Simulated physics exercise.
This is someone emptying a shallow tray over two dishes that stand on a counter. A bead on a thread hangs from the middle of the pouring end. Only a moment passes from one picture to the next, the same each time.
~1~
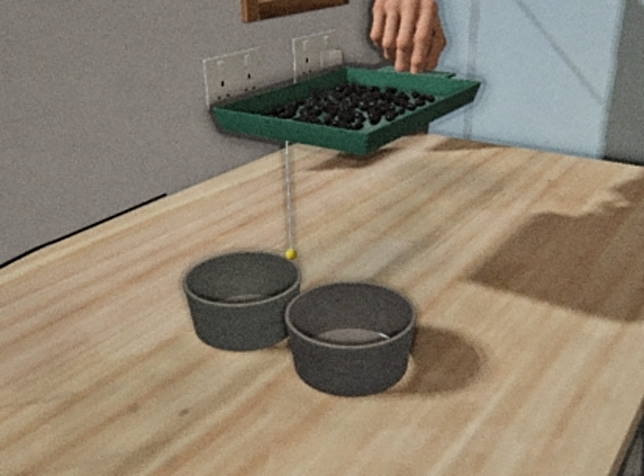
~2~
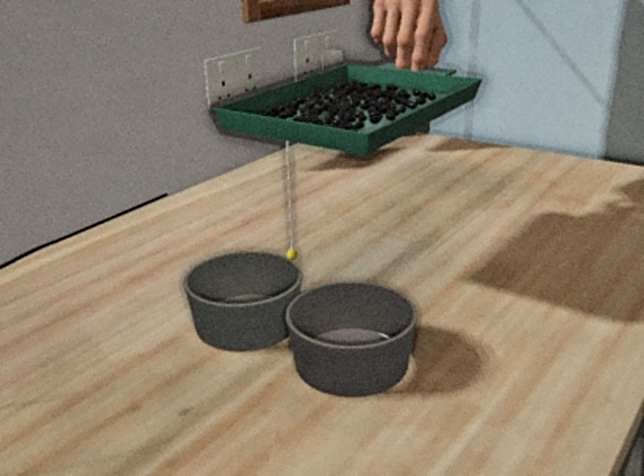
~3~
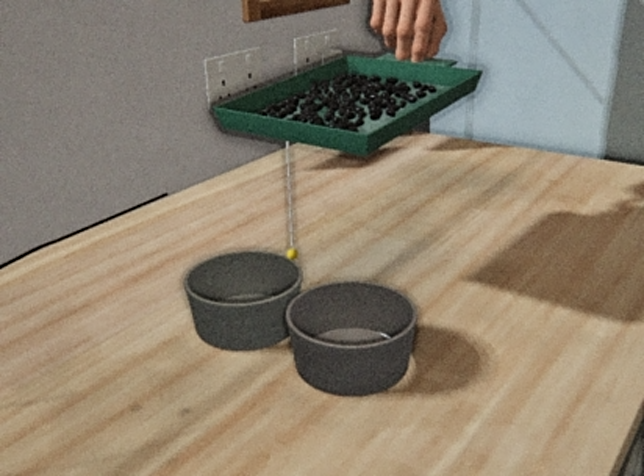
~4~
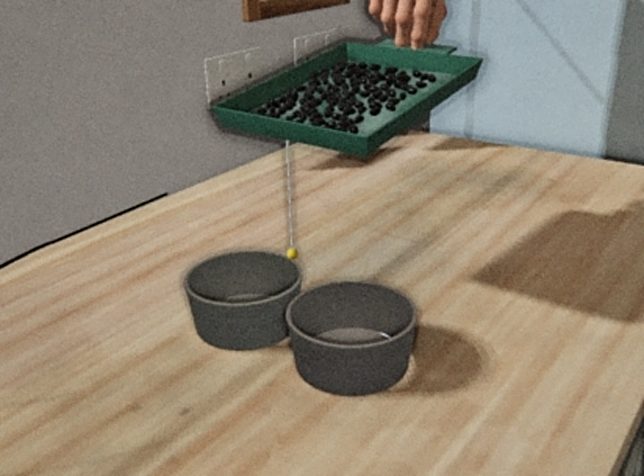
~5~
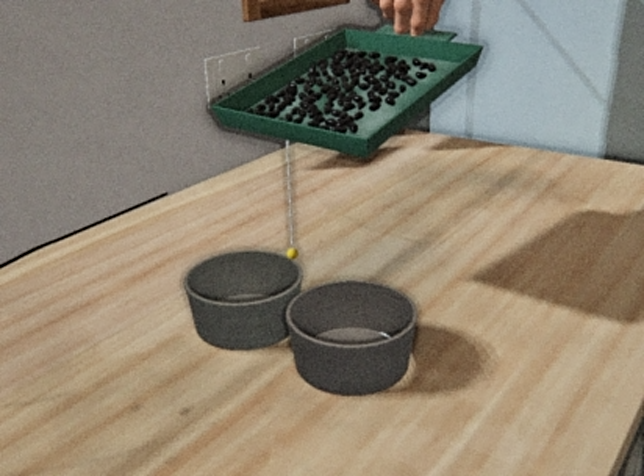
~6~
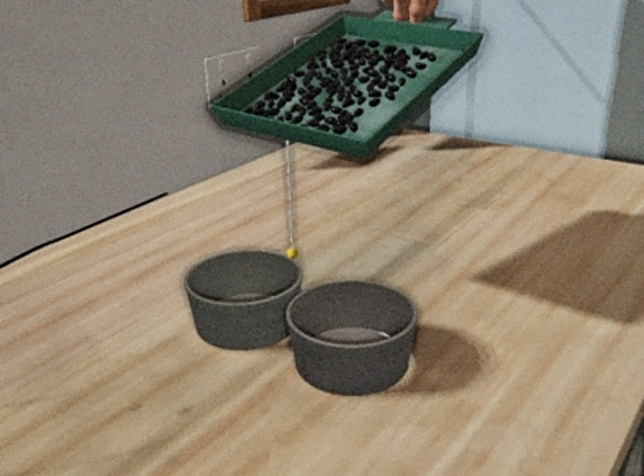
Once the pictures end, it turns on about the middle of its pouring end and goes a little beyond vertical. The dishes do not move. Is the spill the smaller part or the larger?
Together they catch the larger part.
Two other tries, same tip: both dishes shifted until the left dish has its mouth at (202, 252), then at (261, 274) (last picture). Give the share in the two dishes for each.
Near 50 % and 70 %.
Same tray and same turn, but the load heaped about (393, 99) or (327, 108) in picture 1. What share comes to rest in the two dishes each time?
First some 90, then 80 per cent.
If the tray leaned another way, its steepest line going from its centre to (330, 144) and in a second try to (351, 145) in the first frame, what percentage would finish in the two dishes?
About 90 and 80 per cent.
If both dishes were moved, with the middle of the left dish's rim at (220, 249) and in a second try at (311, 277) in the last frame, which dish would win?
In turn: The dish on the right; the left-hand dish.
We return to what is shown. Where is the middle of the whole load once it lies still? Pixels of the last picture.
At about (316, 348).
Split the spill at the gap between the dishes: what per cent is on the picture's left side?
About 100 per cent.
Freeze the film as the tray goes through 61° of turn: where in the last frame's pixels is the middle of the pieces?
At about (310, 97).
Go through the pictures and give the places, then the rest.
The first picture shows corners of the pouring end at (221, 108) and (365, 131), level; middle of the load at (338, 108), black beans; left dish at (205, 320); right dish at (314, 363); bead on its thread at (292, 255).
The second picture shows corners of the pouring end at (222, 108) and (365, 131), level; middle of the load at (339, 107).
The third picture shows corners of the pouring end at (222, 107) and (365, 132), tipped barely, lowest at the right corner; middle of the load at (339, 102).
The fourth picture shows corners of the pouring end at (221, 106) and (365, 134), tipped a little, lowest at the right corner; middle of the load at (338, 95).
The fifth picture shows corners of the pouring end at (220, 105) and (364, 135), tipped a little, lowest at the right corner; middle of the load at (337, 89).
The sixth picture shows corners of the pouring end at (219, 104) and (364, 137), tipped clearly, lowest at the right corner; middle of the load at (337, 82); left dish at (206, 319); right dish at (315, 362).
Soon after the last picture, tray tipped steeply; all on the tray.
A little later, tray tipped right over; nearly all on the tray; a stray few in the right dish; a stray few in the air.
Later still, tray tipped past a quarter turn; about half in the right dish; about a third in the left dish; a small part outside both.
At rest, tray tipped past a quarter turn; about half in the right dish; about a third in the left dish; a small part outside both.
